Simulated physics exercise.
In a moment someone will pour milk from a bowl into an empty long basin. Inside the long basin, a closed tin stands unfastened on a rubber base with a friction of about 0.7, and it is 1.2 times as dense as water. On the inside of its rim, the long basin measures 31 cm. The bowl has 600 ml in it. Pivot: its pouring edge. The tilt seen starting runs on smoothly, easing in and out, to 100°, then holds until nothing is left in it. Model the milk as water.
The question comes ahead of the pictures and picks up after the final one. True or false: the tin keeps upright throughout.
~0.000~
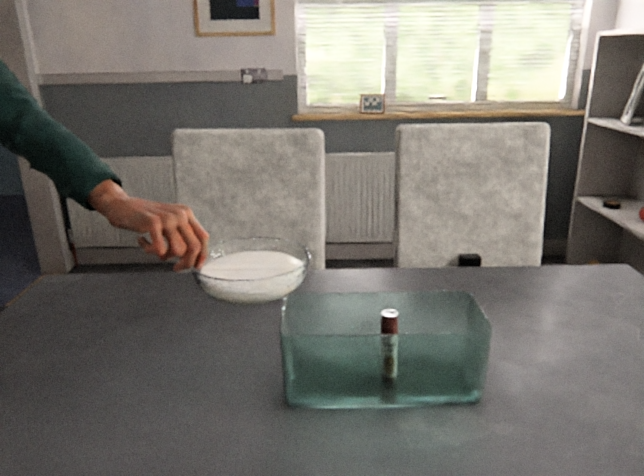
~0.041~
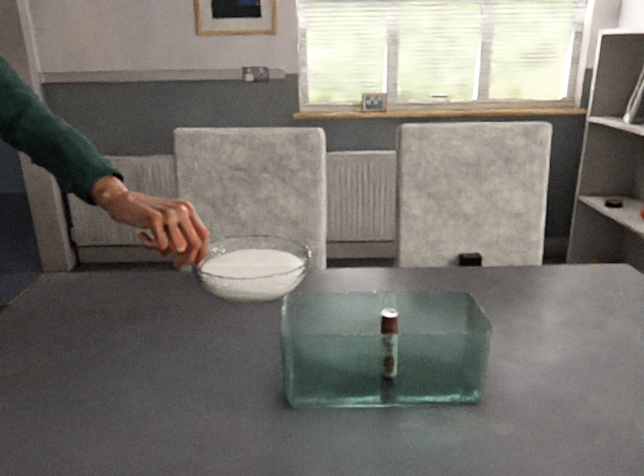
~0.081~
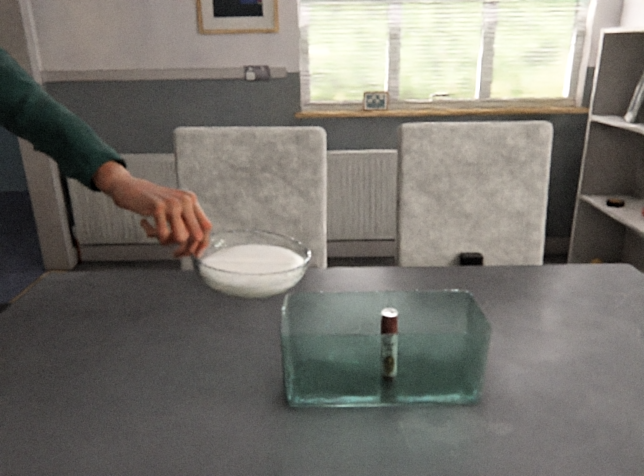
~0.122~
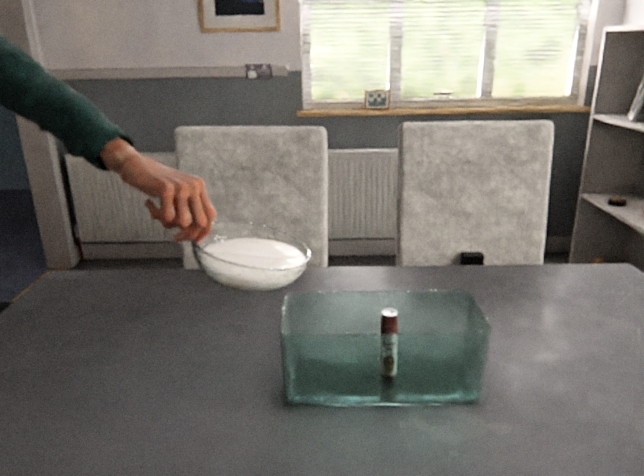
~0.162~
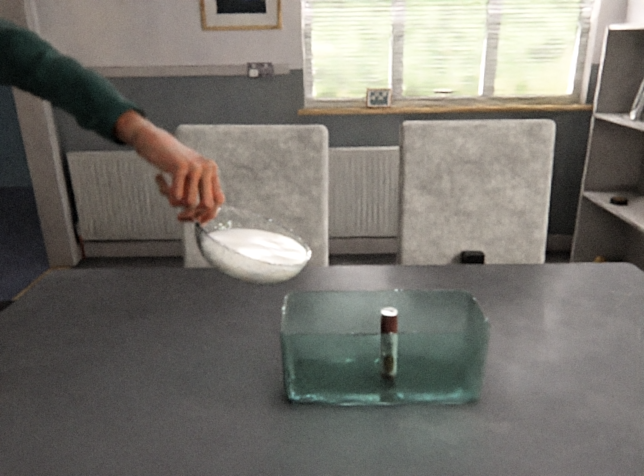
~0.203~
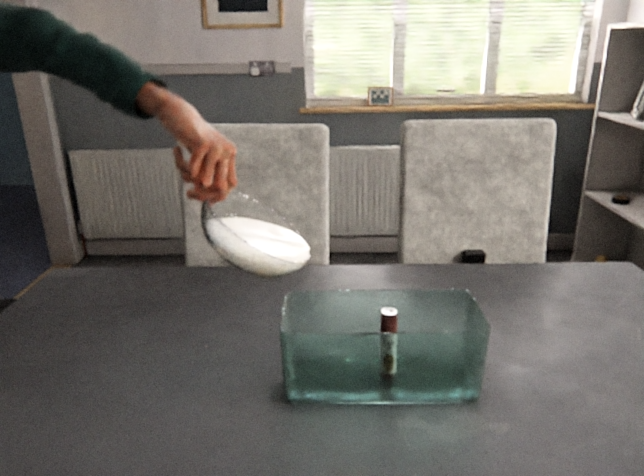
False.
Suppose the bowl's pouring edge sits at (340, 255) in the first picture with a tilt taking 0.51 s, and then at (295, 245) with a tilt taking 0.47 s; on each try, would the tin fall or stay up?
Run one: It does not tip. Run two: It tumbles.
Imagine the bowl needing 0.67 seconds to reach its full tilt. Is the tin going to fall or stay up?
In that case the tin overturns.
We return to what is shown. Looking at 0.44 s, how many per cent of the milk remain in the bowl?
Still held: Roughly 10 % of the total.
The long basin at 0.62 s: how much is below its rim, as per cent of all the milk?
Around 100 parts in a hundred.
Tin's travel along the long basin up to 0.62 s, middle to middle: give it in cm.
Centre to centre, close to 3 cm.
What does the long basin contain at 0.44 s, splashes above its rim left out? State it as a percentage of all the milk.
Around 14 percent.
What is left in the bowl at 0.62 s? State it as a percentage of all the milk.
I'd estimate some 0 per cent.
After 0.44 s the tilt is 96° and 11 per cent is still to pour; the tin stands where it began.
After 0.62 s the tilt is 100° and 0 per cent is still to pour; the tin leans 28°.
After 0.81 s the tilt is 100° and 0 per cent is still to pour; the tin lies on its side.
After 1.01 s the tilt is 100° and 0 per cent is still to pour; the tin lies on its side.
In the end the tin lies on its side.
